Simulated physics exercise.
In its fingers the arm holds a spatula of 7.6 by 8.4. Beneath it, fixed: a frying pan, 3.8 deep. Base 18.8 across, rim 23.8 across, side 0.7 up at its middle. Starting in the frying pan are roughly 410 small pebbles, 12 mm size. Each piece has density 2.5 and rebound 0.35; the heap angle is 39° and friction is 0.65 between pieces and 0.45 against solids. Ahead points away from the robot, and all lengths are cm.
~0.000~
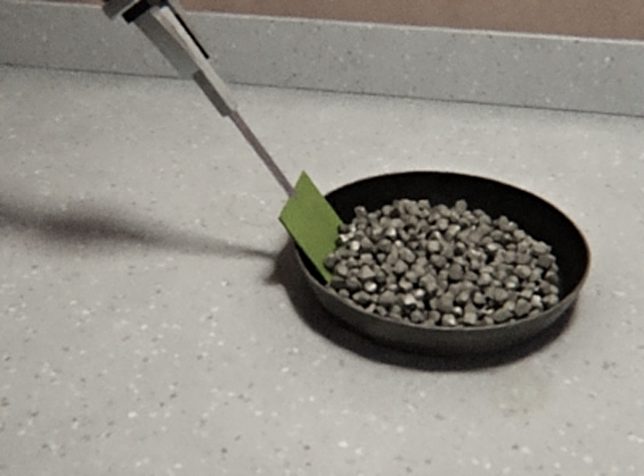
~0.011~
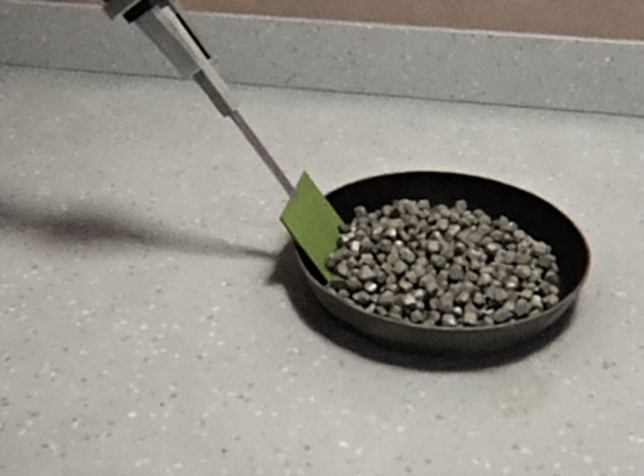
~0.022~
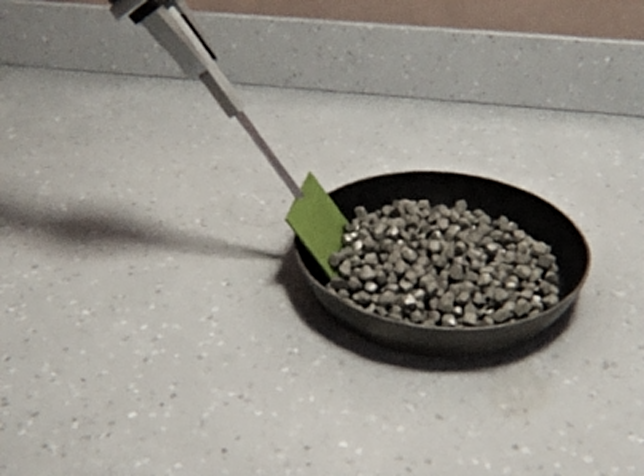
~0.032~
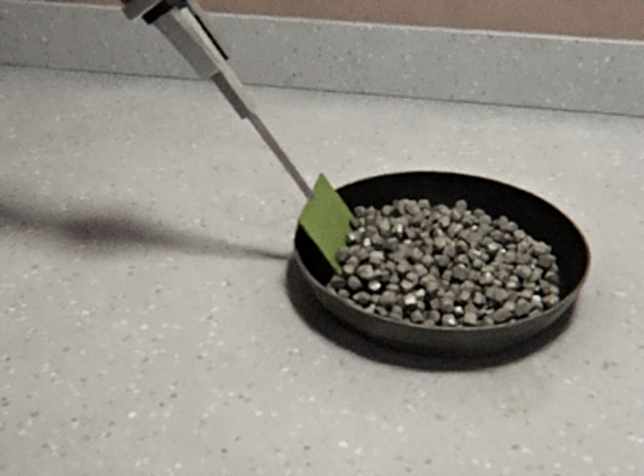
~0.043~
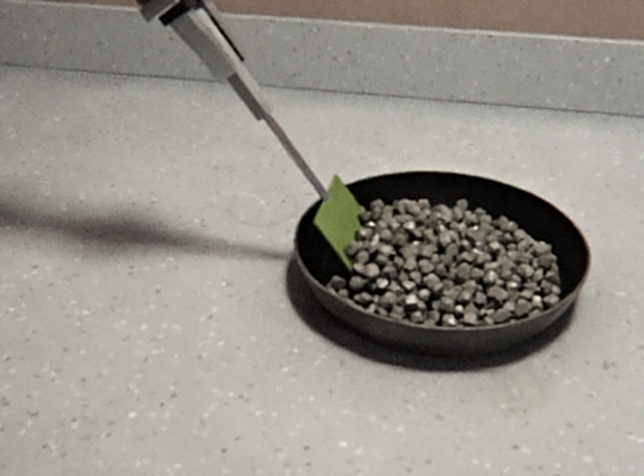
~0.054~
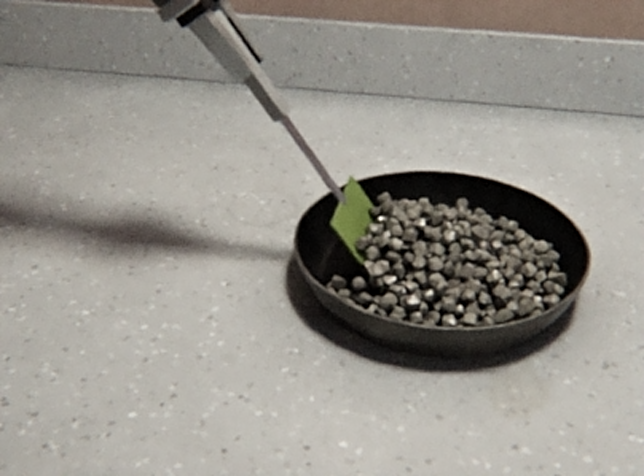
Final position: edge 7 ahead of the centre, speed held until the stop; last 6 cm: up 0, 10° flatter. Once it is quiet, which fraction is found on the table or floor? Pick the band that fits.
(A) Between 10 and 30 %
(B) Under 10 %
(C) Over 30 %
(A) Between 10 and 30 %.
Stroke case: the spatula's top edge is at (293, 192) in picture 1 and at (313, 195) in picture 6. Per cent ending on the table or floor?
0 %.
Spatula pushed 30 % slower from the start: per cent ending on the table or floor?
Approx. 10 per cent.
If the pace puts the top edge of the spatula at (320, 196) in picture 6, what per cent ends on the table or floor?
I'd say around 5 per cent.
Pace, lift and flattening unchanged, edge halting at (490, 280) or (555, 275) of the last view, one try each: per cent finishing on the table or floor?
Try 1: Approx. 0 %; try 2: Approx. 40 %.
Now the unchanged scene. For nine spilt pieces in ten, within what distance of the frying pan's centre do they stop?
That works out to near 25 cm.
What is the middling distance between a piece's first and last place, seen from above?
Level distance of roughly 5 cm.
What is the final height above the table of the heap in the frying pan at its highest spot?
About 5.5 centimetres.
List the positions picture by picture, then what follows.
The first picture shows the spatula top edge at (292, 193), sloping 55°; upper third of the load around (436, 257), from x 330 to 550, top at y 205; 408 in the frying pan.
The second picture shows the spatula top edge at (293, 193), sloping 55°; upper third of the load around (434, 257), from x 330 to 550, top at y 205.
The third picture shows the spatula top edge at (298, 194), sloping 55°; upper third of the load around (432, 256), from x 330 to 550, top at y 205.
The fourth picture shows the spatula top edge at (310, 195), sloping 55°; upper third of the load around (427, 254), from x 330 to 550, top at y 205.
The fifth picture shows the spatula top edge at (325, 197), sloping 55°; upper third of the load around (426, 249), from x 330 to 555, top at y 205.
The sixth picture shows the spatula top edge at (341, 199), sloping 55°; upper third of the load around (429, 248), from x 330 to 560, top at y 200; 408 in the frying pan.
After 0.08 s, sloping 55°, highest piece 6 above the table; 408 in the frying pan.
After 0.11 s, sloping 52°, highest piece 7 above the table; 408 in the frying pan.
After 0.32 s, sloping 45°, highest piece 6 above the table; 349 in the frying pan, 56 on the table or floor, 3 on the blade or in flight.
After 1.37 s, sloping 45°, highest piece 6 above the table; 348 in the frying pan, 60 on the table or floor.
In the end, 348 in the frying pan, 60 on the table or floor. That is 15 % on the table or floor.
